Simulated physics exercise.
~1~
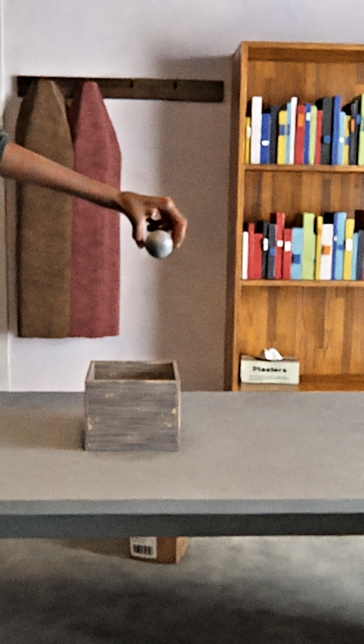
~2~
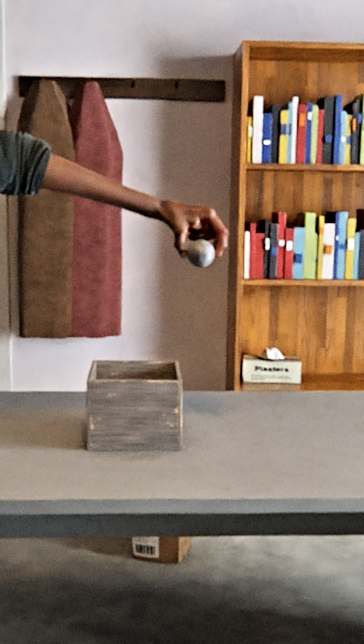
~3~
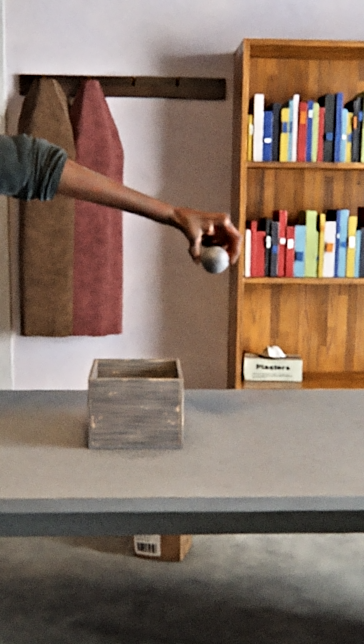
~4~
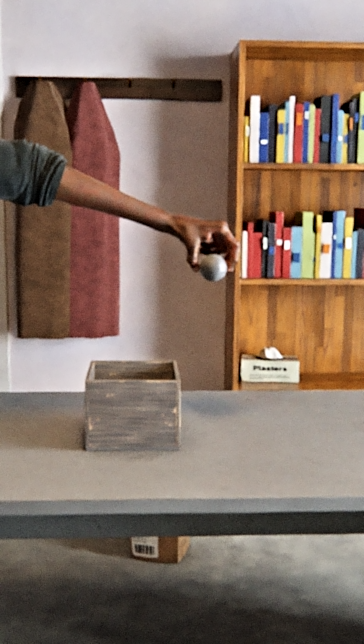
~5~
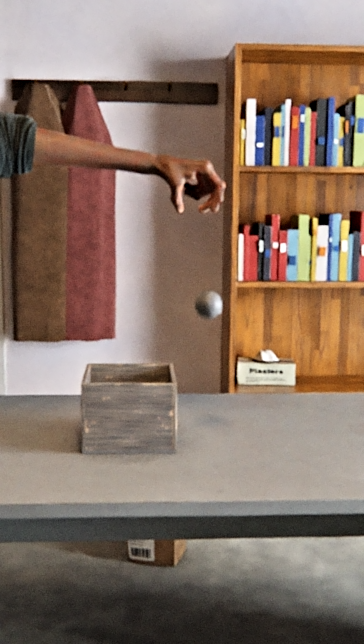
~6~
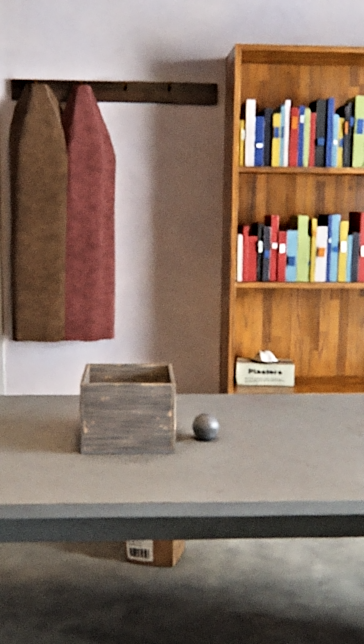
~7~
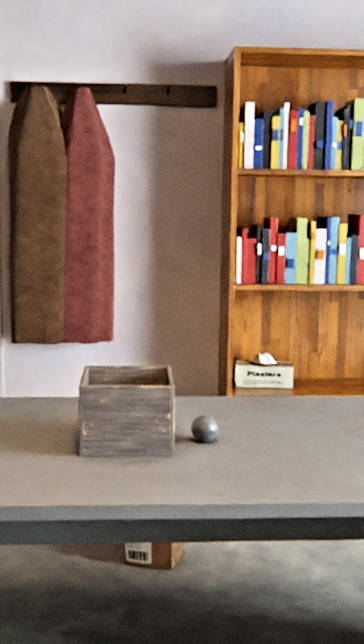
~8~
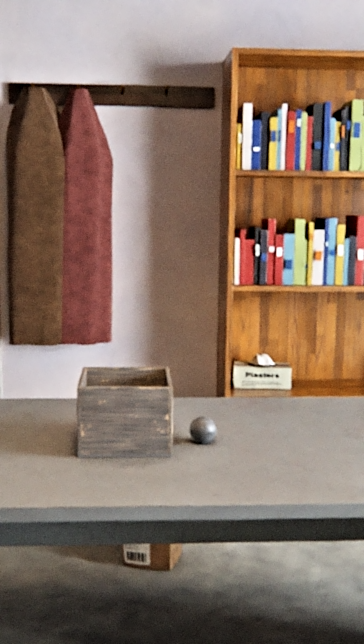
A hand reaches in from the left, holding a small grey ball above a weathered wooden crate on a grey table, seen from the front by a slightly swaying camera. Behind it, a brown and a red pointed hanging are on the wall at left, and a wooden bookcase with two rows of colourful books stands at right. The arm extends rightward, carrying the ball past the crate, and pauses. The fingers open, the ball drops and the hand draws back out of view. The ball misses the crate and ends up resting on the table just to its right.
